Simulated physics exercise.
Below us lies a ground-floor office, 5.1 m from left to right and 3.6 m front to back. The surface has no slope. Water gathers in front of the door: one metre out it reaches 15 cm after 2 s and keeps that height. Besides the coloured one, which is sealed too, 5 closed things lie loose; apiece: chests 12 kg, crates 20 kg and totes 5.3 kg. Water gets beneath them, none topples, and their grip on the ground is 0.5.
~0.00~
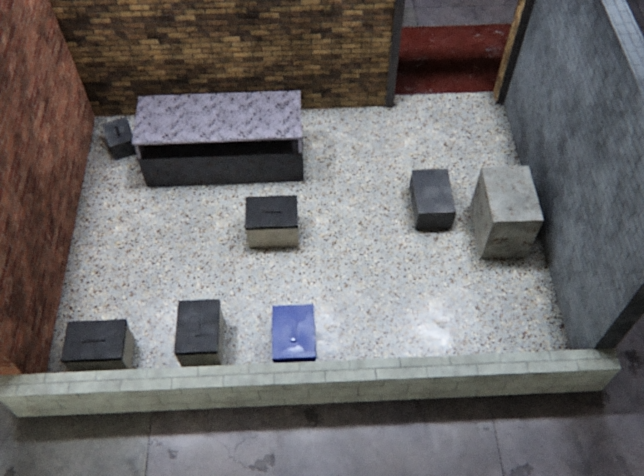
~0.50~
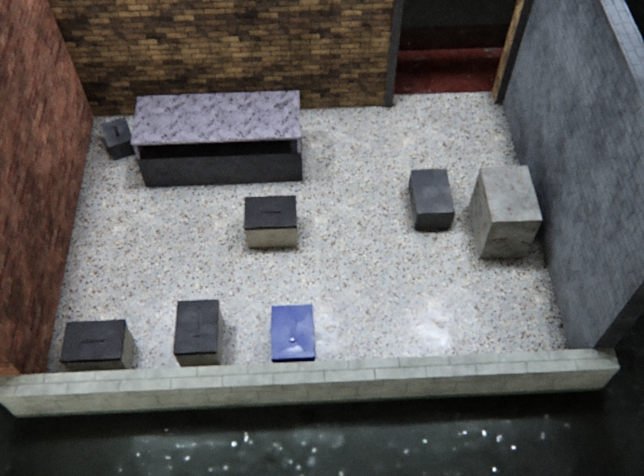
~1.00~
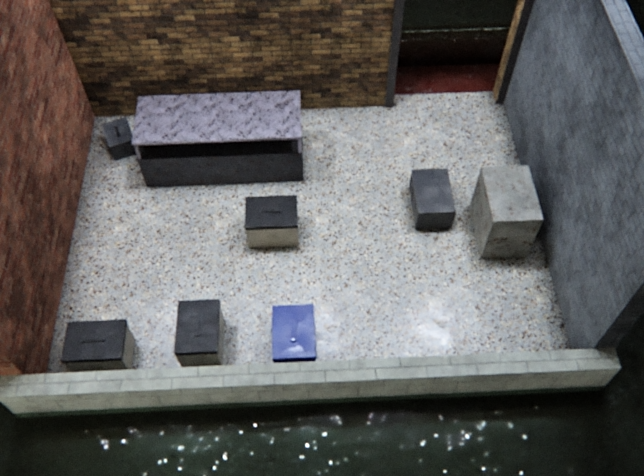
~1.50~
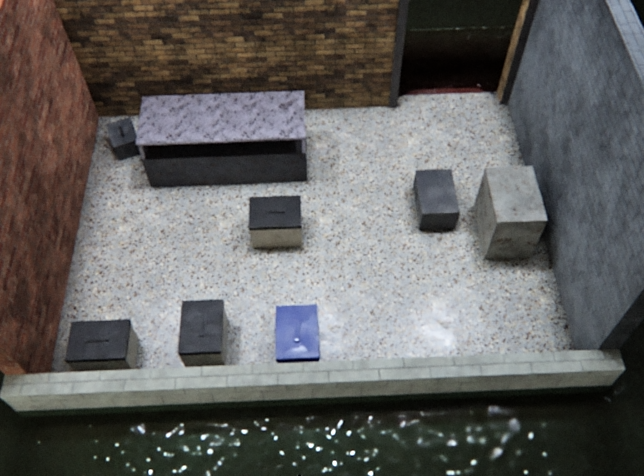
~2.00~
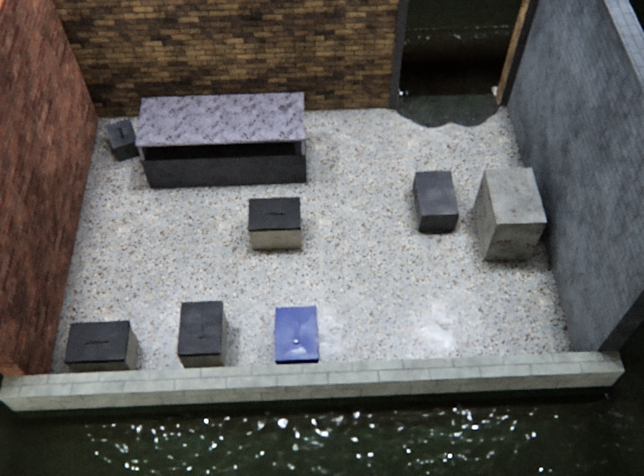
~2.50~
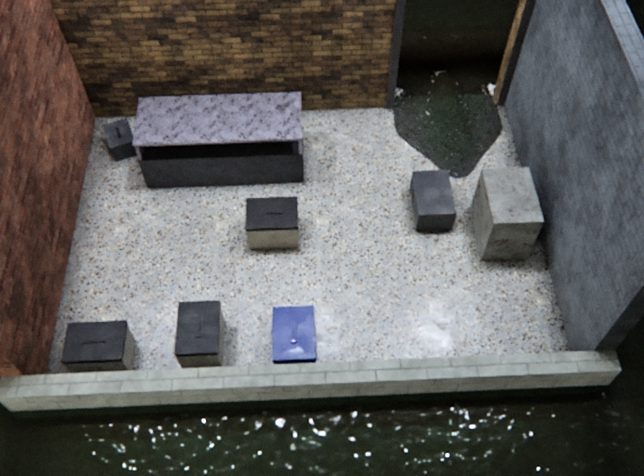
To begin with, a blue chest and several dark-topped boxes sit on a dry speckled floor inside a walled room. Dark water then covers the ground outside the low front wall and rises up the reddish step at the doorway. Finally it spreads through the doorway onto the floor, while the boxes stay still.
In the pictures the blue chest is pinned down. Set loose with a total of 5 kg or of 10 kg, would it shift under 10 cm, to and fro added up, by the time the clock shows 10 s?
Verdict: Neither load is enough.
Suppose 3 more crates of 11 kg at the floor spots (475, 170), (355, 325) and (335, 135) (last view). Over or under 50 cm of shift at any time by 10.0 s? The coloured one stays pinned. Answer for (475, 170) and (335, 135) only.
In turn: Past it, short of it.
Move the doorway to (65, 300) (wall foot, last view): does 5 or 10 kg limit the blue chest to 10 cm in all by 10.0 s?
In that case neither weight holds it.
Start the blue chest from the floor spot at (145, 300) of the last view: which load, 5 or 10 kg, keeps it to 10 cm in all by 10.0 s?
Either load holds.
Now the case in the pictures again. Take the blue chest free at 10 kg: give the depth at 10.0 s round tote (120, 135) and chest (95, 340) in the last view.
About 2 and 3 cm.
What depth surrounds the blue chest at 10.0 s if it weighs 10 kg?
About 6 cm.
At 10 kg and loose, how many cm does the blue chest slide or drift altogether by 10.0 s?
About 50 cm.
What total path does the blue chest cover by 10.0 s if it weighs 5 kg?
Some 50 cm in all.
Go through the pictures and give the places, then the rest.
The first picture shows the blue chest at (293, 331) rests on the ground; water covers 0.0 m2; 0 of 6 have shifted.
The second picture shows the blue chest at (293, 331) rests on the ground; 0.0 m2 under water; 0 of 6 have shifted.
The third picture shows the blue chest at (293, 331) rests on the ground; 0.0 m2 under water; 0 of 6 have shifted.
The fourth picture shows the blue chest at (297, 331), on the bottom; 0.0 m2 under water; 0 of 6 have shifted.
The fifth picture shows the blue chest at (296, 333) rests on the ground; water covers 0.3 m2; 0 of 6 have shifted.
The sixth picture shows the blue chest at (294, 332) rests on the ground; water covers 1.0 m2; 0 of 6 have shifted.
After 3.5 s the blue chest would be 0 cm from its start with 5 kg and 0 cm from its start with 10 kg; 0 cm of water round it then.
After 4.5 s the blue chest would be 0 cm from its start with 5 kg and 0 cm from its start with 10 kg; 0 cm of water round it then.
After 7.0 s the blue chest would be 7 cm from its start with 5 kg and 2 cm from its start with 10 kg; 4 cm of water round it then.
After 10.0 s the blue chest would be 48 cm from its start with 5 kg and 52 cm from its start with 10 kg; 6 cm of water round it then.
